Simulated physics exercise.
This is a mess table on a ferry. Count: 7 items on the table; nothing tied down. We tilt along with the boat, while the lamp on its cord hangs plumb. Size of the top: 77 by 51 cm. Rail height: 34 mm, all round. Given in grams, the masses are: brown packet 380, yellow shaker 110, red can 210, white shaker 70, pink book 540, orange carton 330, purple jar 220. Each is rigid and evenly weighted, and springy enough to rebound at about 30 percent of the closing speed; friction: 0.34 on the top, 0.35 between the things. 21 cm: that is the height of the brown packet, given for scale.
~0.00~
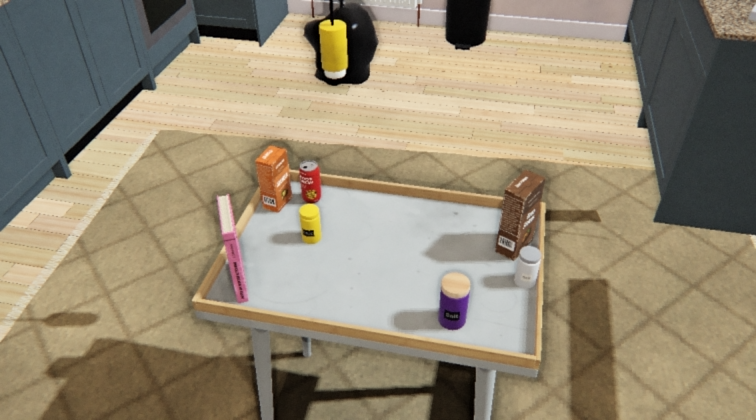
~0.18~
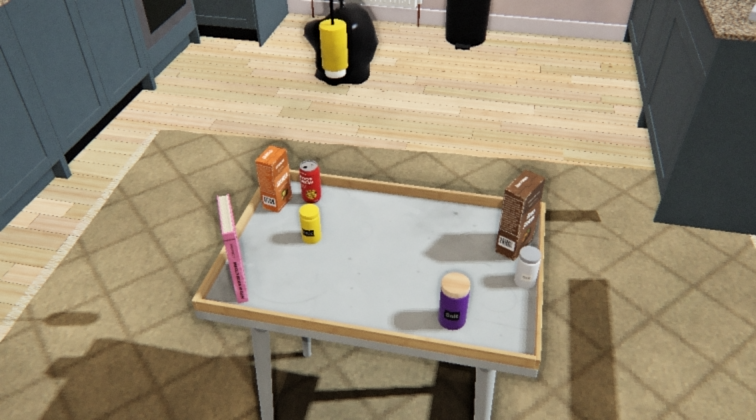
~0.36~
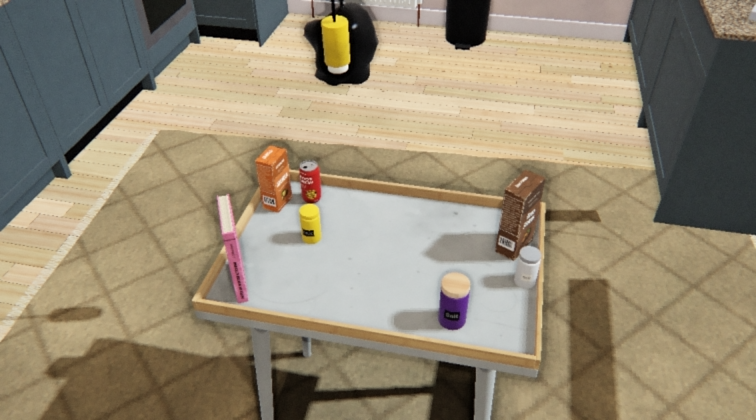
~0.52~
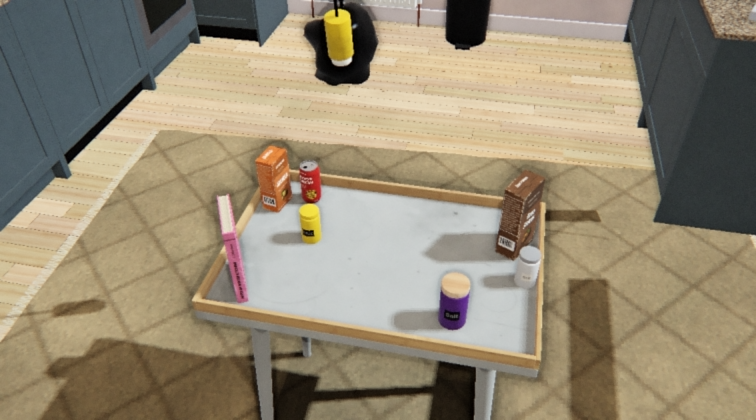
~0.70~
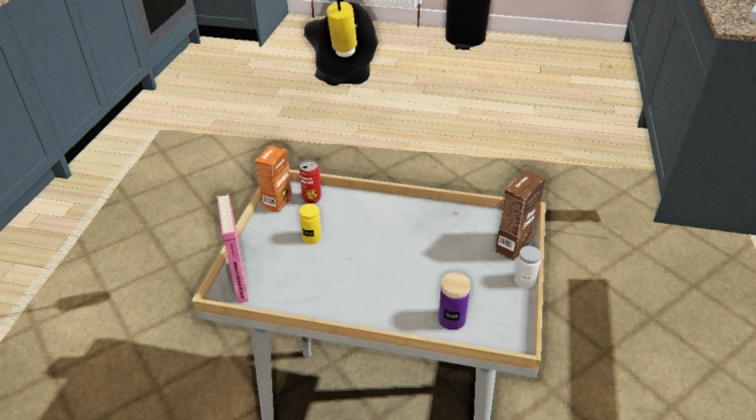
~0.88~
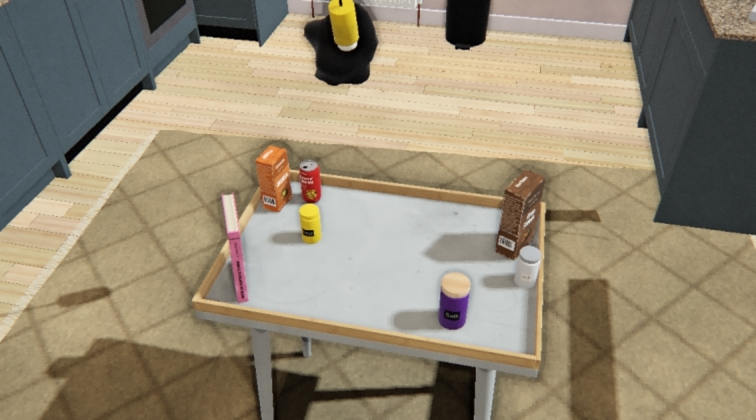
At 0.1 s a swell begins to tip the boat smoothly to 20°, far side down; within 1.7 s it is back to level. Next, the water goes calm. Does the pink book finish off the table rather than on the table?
No.
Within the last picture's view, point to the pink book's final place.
It ends near (306, 255).
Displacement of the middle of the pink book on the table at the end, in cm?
Net shift near 20 cm.
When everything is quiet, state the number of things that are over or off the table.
That makes 2.
After 1.18 s, boat heeled 17°, far side down; pink book 53° off its base near (274, 248).
After 1.28 s, boat heeled 13°, far side down; pink book on its side near (297, 258); yellow shaker 23° off its base; brown packet moved 2 cm.
After 1.58 s, boat heeled 3°, far side down; pink book on its side near (306, 255); yellow shaker on its side; red can moved 3 cm.
In the end (2.5 s), toppled on the table, yellow shaker and pink book; the other 5 under 5 cm from the start. In the last view, pink book near (306, 255).
